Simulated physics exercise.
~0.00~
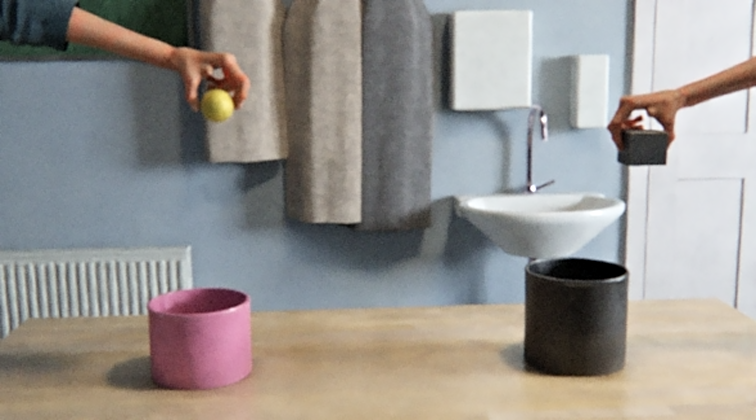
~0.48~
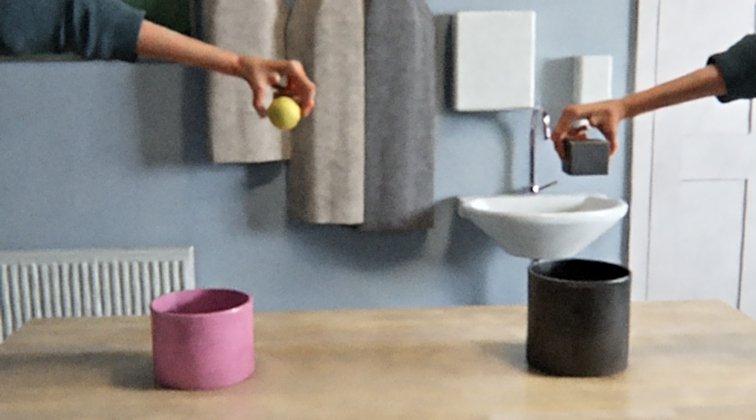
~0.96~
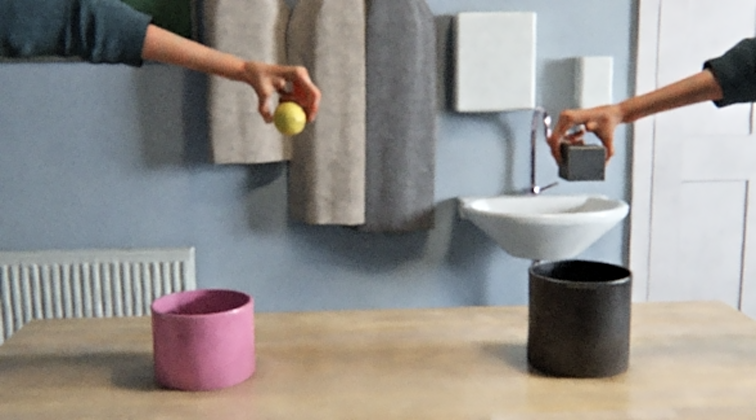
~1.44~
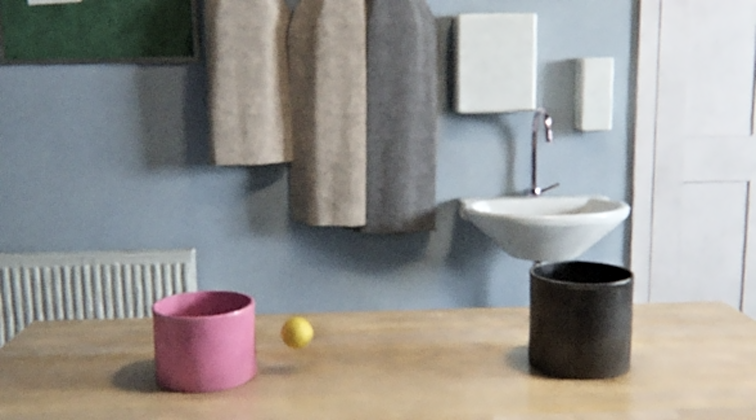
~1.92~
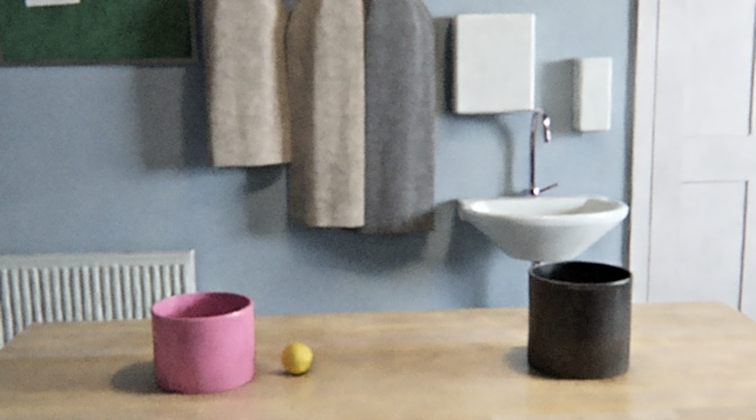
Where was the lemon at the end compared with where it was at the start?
At the start the lemon was held in a hand above the pink bin, and at the end it was lying on the table just to the right of that bin.
